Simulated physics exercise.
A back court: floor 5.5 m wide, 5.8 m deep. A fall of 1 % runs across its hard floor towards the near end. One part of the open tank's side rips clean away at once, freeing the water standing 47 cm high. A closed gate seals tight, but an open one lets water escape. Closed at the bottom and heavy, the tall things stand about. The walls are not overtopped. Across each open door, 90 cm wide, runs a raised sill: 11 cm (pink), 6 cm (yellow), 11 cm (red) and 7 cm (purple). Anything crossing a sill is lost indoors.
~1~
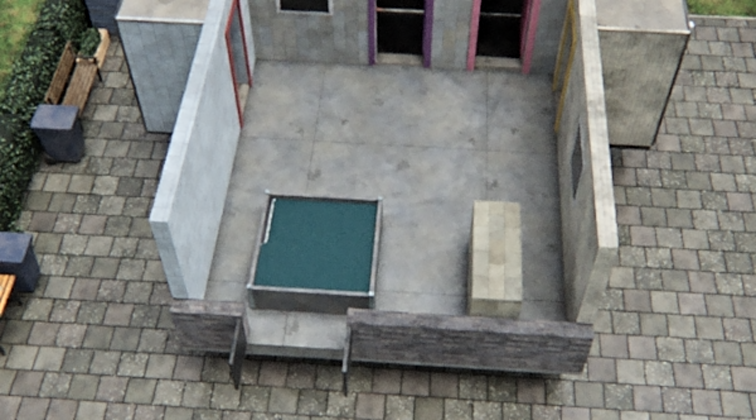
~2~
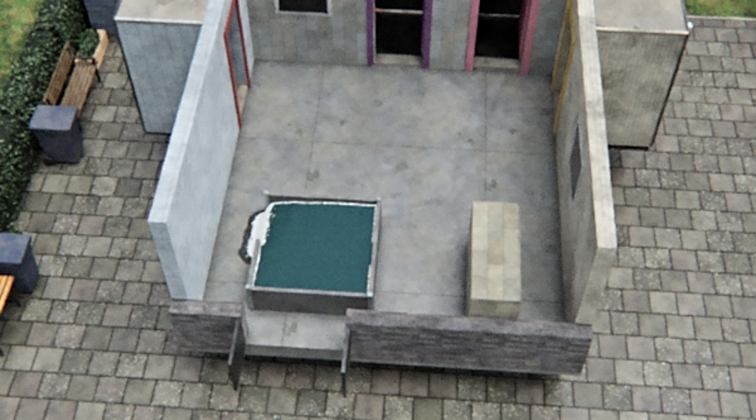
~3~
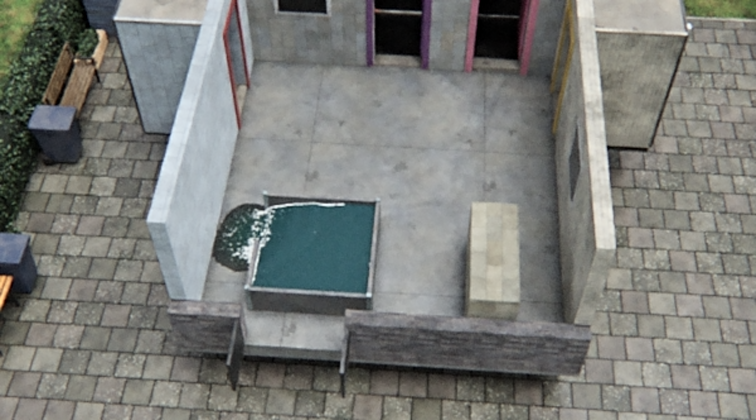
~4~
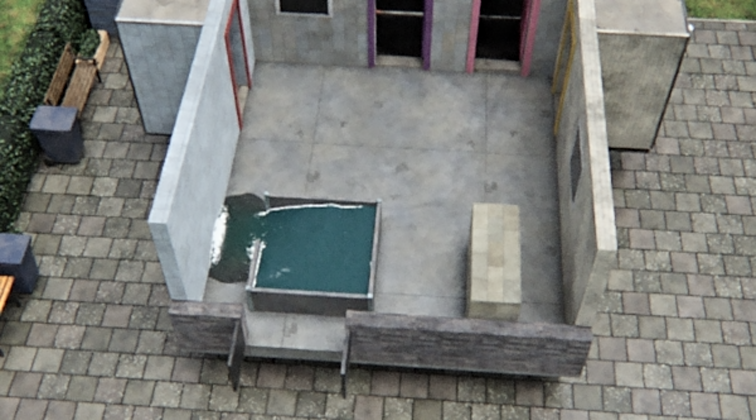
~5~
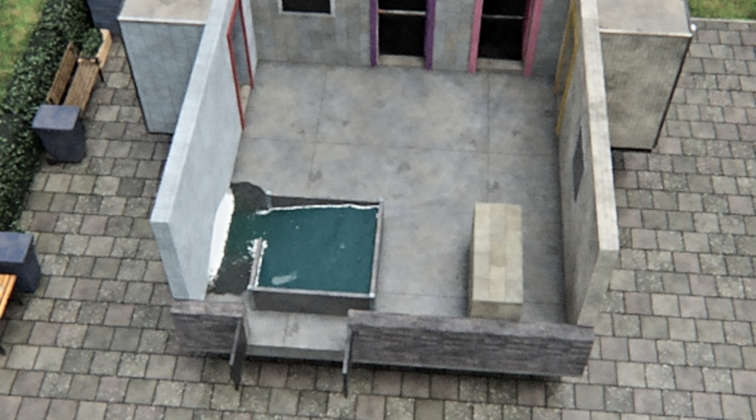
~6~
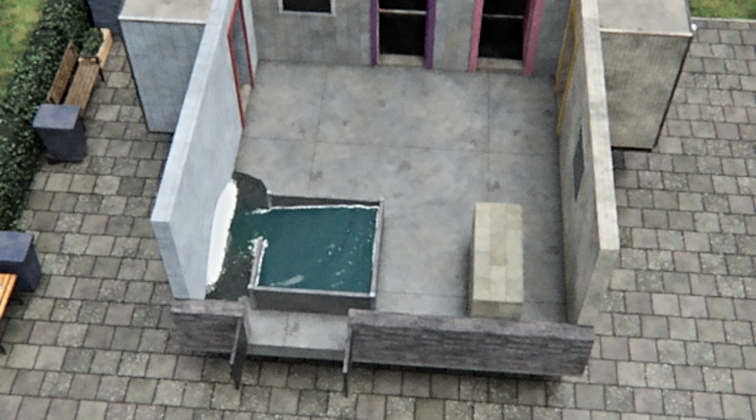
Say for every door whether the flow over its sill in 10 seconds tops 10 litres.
Result: The pink door stops short of the limit; the yellow door stops short of the limit; the red door stops short of the limit; the purple door stops short of the limit.
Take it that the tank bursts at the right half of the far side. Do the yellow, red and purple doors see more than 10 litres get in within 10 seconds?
Then it goes yellow too high, red fine, purple too high.
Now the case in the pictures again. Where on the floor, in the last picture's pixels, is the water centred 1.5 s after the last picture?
Near (290, 242).
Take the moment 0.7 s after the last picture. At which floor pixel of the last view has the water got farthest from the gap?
About pixel (246, 116).
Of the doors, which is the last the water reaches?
It's the yellow door that comes last.
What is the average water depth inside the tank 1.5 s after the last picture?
The mean depth is around 28 cm.
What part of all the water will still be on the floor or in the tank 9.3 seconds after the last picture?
86 %.
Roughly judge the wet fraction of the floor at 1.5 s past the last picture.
Roughly 30 percent.
Then, 0.7 s after the last picture water covers 10 % of the floor and is deepest (37 cm) near (232, 231); pink door not reached, yellow door not reached, red door not reached, purple door not reached.
Then, 1.5 s after the last picture water covers 30 % of the floor and is deepest (30 cm) near (221, 230); pink door not reached, yellow door not reached, red door 4 cm at the sill, 0 L in, purple door not reached.
Then, 2.8 s after the last picture water covers 40 % of the floor and is deepest (23 cm) near (202, 315); pink door not reached, yellow door not reached, red door 4 cm at the sill, 0 L in, purple door 6 cm at the sill, 0 L in.
Then, 5.3 s after the last picture water covers 60 % of the floor and is deepest (15 cm) near (200, 326); pink door 2 cm at the sill, 0 L in, yellow door 7 cm at the sill, 0 L in, red door 3 cm at the sill, 0 L in, purple door 4 cm at the sill, 0 L in.
Then, 9.3 s after the last picture water covers 95 % of the floor and is deepest (10 cm) near (200, 326); pink door 2 cm at the sill, 0 L in, yellow door 5 cm at the sill, 1 L in, red door 5 cm at the sill, 0 L in, purple door 3 cm at the sill, 0 L in.
